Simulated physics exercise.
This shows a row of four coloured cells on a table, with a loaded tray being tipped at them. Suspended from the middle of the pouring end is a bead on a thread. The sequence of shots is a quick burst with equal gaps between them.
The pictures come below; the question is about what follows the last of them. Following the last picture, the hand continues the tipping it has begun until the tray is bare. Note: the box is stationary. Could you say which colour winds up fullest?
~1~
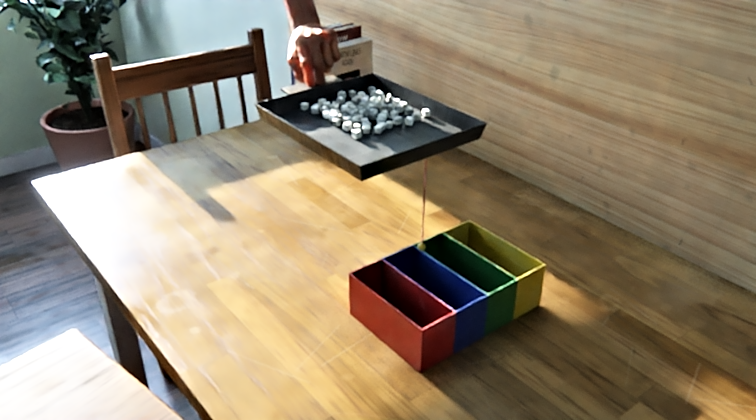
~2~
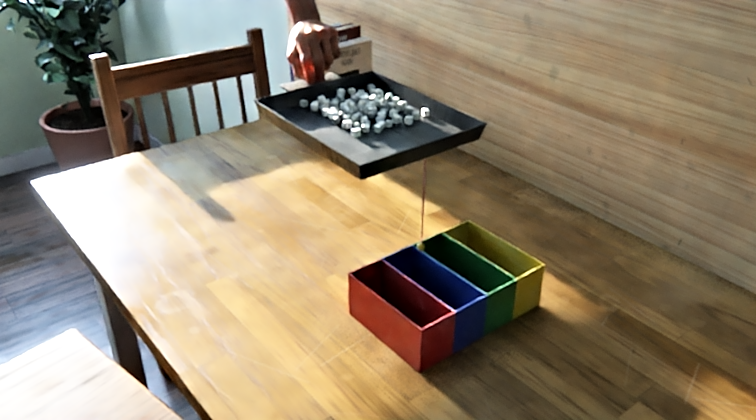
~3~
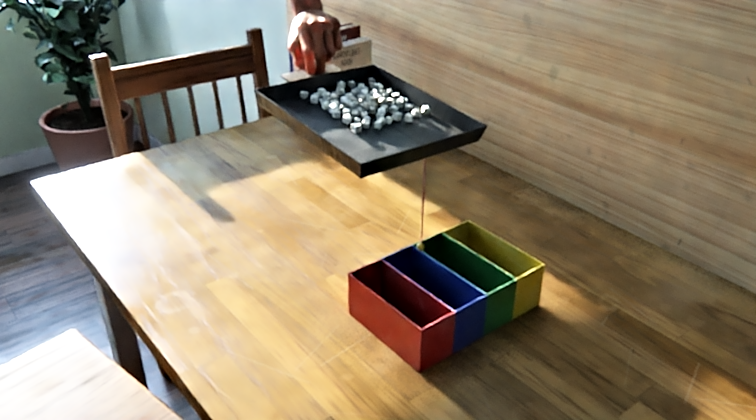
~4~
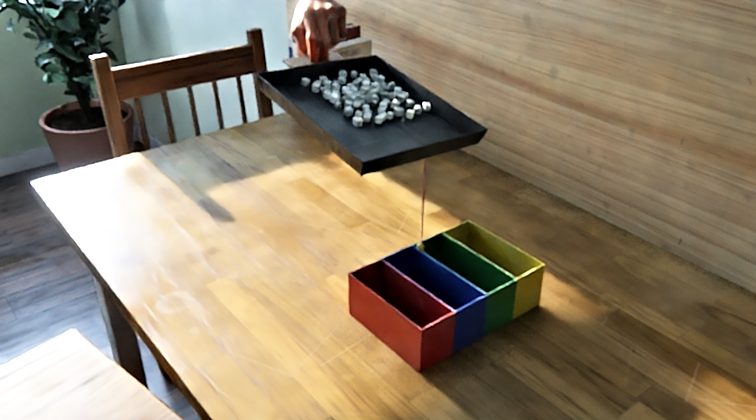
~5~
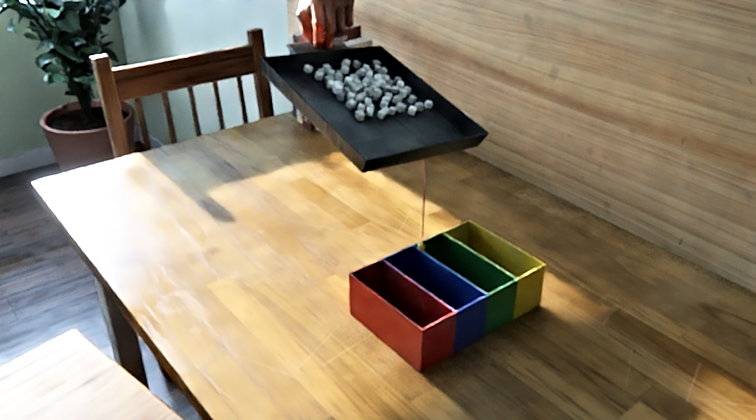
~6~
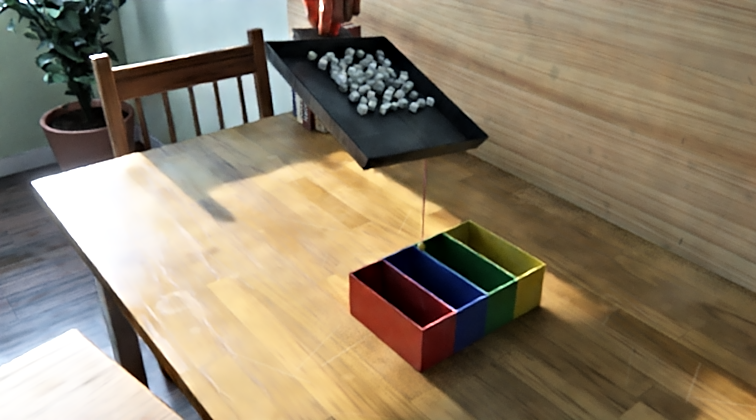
The yellow cell winds up fullest.
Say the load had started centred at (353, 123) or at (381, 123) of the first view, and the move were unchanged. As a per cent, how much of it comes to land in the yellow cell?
You'd see roughly 50 per cent first and roughly 60 per cent second.
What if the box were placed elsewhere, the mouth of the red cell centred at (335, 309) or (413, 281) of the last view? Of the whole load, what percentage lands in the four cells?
You'd see roughly 0 per cent first and roughly 100 per cent second.
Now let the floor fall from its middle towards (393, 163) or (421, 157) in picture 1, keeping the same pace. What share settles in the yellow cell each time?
You'd get 0 per cent the first time and 20 per cent the second time.
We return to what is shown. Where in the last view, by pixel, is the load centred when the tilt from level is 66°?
(456, 136).
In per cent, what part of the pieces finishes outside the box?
Roughly 10 percent.
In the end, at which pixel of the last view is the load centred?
Resting centre, last frame: Roughly (486, 283).
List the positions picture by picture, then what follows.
The first frame shows corners of the pouring end at (361, 163) and (481, 122), level; middle of the load at (360, 110), sugar cubes; bead on its thread at (422, 247); red cell at (438, 338); blue cell at (470, 320); green cell at (501, 304); yellow cell at (529, 288).
The second frame shows corners of the pouring end at (361, 163) and (480, 123), level; middle of the load at (360, 108).
The third frame shows corners of the pouring end at (362, 161) and (481, 125), tipped barely, lowest at the right corner; middle of the load at (360, 103).
The fourth frame shows corners of the pouring end at (364, 159) and (482, 128), tipped a little, lowest at the right corner; middle of the load at (361, 95).
The fifth frame shows corners of the pouring end at (367, 157) and (483, 131), tipped clearly, lowest at the right corner; middle of the load at (364, 86).
The sixth frame shows corners of the pouring end at (370, 155) and (484, 134), tipped clearly, lowest at the right corner; middle of the load at (367, 78); red cell at (438, 338); blue cell at (470, 320); green cell at (501, 303); yellow cell at (529, 288).
Soon, tray tipped steeply; nearly all on the tray; a small part falling or outside the box.
A while on, tray tipped past a quarter turn; about half on the tray; about a quarter in the yellow cell; a small part in the green cell; about a quarter falling or outside the box.
Towards the end, tray tipped past a quarter turn; about two thirds in the yellow cell; about a quarter in the green cell; a small part falling or outside the box.
Finally, tray tipped past a quarter turn; about two thirds in the yellow cell; about a quarter in the green cell; none in the red cell; none in the blue cell; a small part outside the box.
